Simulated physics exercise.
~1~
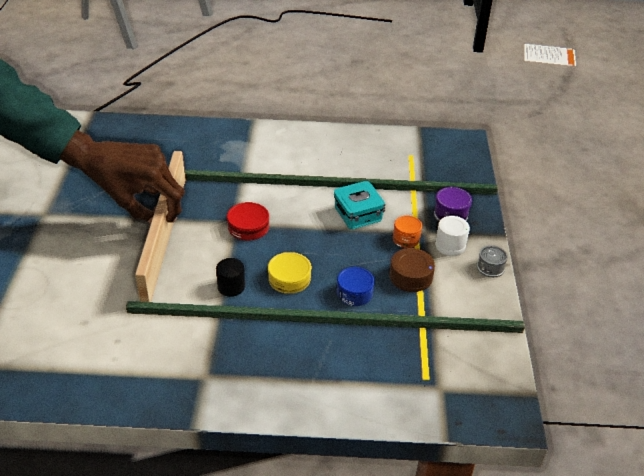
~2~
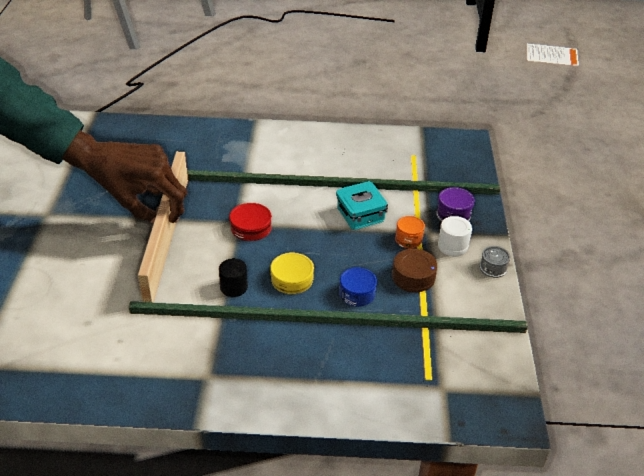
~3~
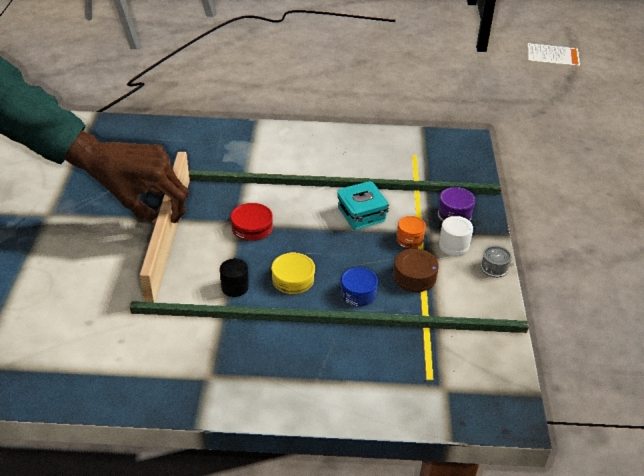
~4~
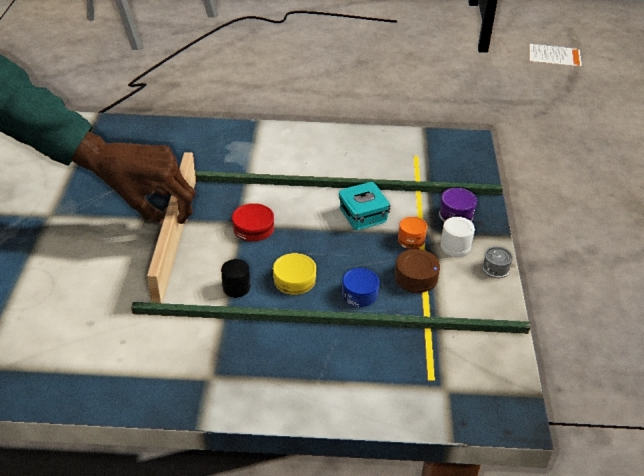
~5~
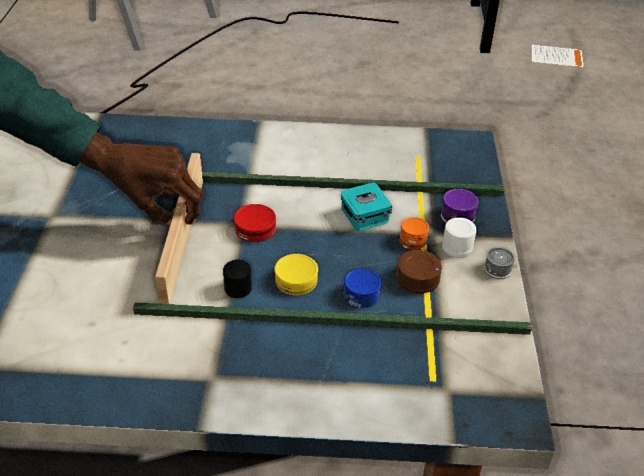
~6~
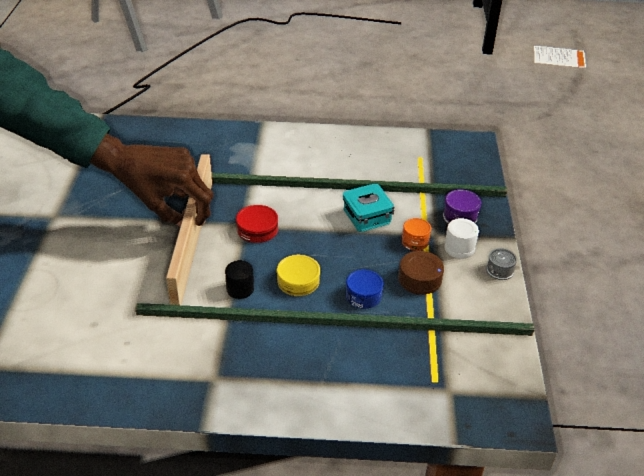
On a blue and white checkered tabletop, a hand slides a wooden board slightly right toward scattered colourful tubs, which stay put.
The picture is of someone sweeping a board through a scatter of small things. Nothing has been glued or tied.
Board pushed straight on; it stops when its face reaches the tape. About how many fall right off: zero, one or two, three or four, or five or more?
Zero lost.
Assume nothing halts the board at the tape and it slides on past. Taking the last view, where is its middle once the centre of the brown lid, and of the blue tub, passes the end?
The middle is at (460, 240) when it's the brown lid, and at (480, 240) when it's the blue tub.
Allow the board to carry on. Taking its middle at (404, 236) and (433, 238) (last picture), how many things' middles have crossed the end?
In that order 0 and 0.
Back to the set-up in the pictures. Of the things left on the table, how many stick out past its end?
The total would be 1.
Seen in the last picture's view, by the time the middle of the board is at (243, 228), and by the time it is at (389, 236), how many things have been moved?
By the first moment it's 2, by the second it's 8.
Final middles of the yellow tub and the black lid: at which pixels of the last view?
I'd say approximately (449, 272) and then (445, 294).
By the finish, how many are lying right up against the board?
4.
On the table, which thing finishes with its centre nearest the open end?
The one you want is the grey tin.
Early on, none off yet; grey tin at rest near (502, 264); purple pot at rest near (462, 209); white lid at rest near (461, 239).
Finally, the number that fall off is zero.
